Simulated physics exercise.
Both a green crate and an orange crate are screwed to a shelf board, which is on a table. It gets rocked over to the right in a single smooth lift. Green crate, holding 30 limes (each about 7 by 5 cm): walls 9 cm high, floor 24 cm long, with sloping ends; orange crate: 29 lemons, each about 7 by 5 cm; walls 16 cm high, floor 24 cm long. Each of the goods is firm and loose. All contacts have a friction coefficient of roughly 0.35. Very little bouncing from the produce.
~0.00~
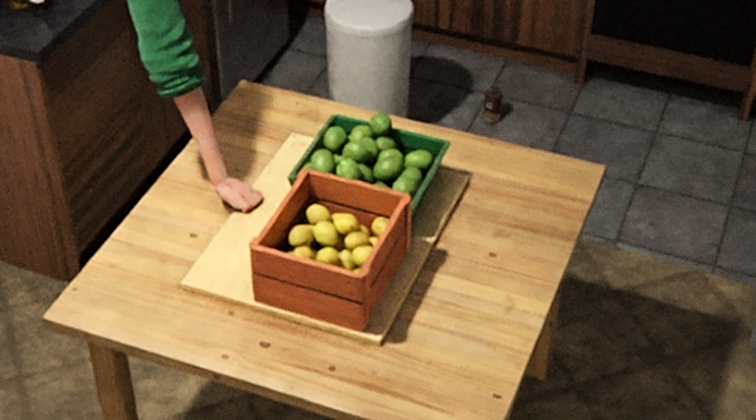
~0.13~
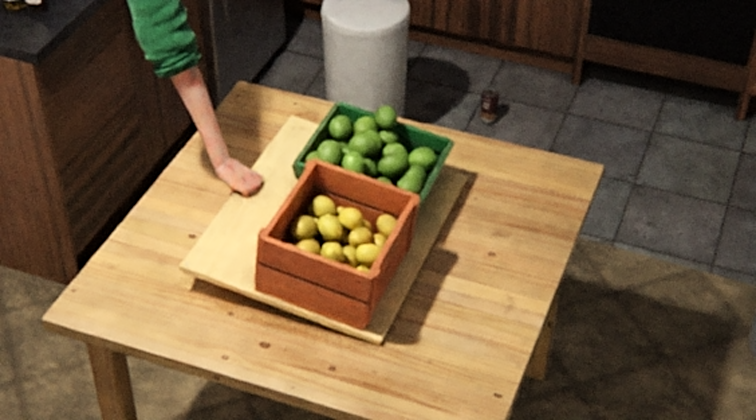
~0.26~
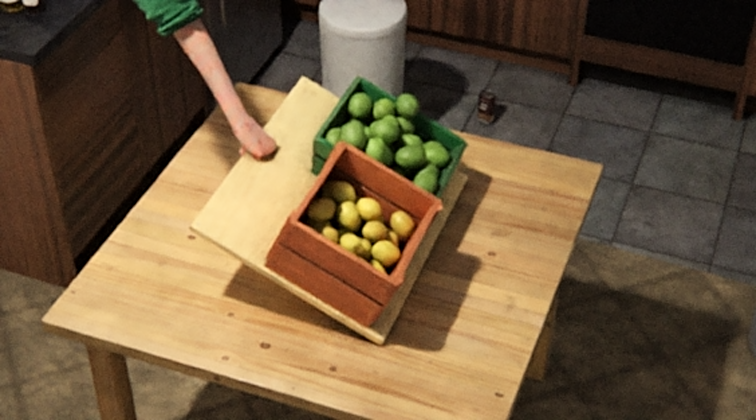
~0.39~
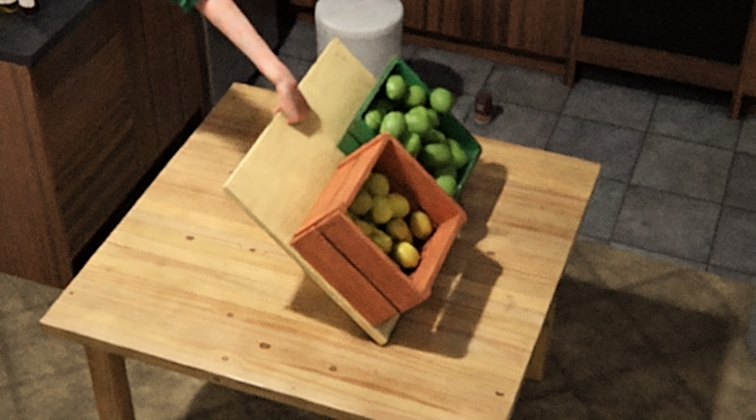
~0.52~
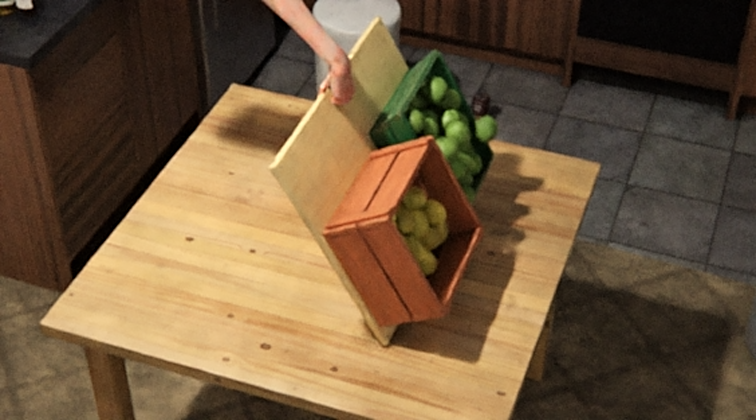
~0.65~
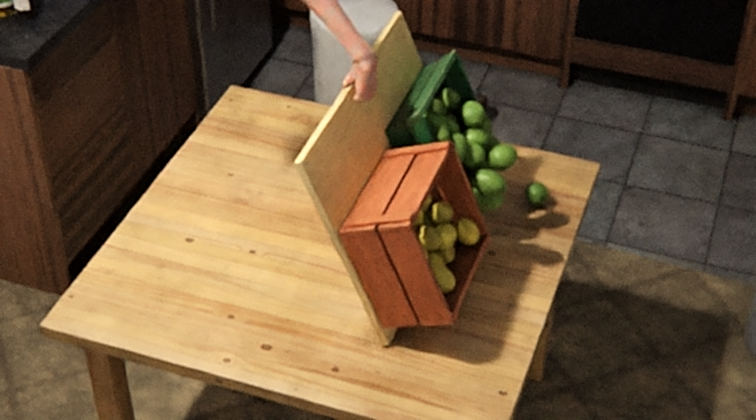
In a dim kitchen with a grey tiled floor, seen from above as the view shifts very slightly, a wooden table stands near dark cabinets and a pale bin. On it lies a light board carrying a green crate of limes behind an orange crate of yellow fruit. A green-sleeved arm lifts the board's left side, tilting both crates steeply rightward, and limes tumble from the green crate while the yellow fruit shifts inside the orange one.
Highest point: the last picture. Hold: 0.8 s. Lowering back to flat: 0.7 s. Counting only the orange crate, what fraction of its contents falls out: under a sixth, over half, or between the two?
The orange crate loses under a sixth of what it held.
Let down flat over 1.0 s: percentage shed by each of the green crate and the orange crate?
Green crate 70, orange crate 0 per cent.
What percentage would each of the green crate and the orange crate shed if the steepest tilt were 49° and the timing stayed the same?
Then the green crate sheds 30 %, while the orange crate sheds 0 %.
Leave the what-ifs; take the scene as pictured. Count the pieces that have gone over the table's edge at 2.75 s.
Roughly 12.
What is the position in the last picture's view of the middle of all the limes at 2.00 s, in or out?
Their middle is around (530, 231).
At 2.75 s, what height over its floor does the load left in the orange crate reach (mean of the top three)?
13 centimetres high, more or less.
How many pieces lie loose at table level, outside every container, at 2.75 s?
About 8.
After 0.99 s, tilt 67°; the green crate is down by 19 of 30 and the orange crate has all 29.
After 1.41 s, tilt 67°; the green crate is down by 20 of 30 and the orange crate has all 29.
After 2.00 s, tilt 8°; the green crate is down by 20 of 30 and the orange crate has all 29.
Outcome (at 2.75 s), the green crate is down by 20 of 30 and the orange crate has all 29. Asked share, 0 of 29, 0 per cent.
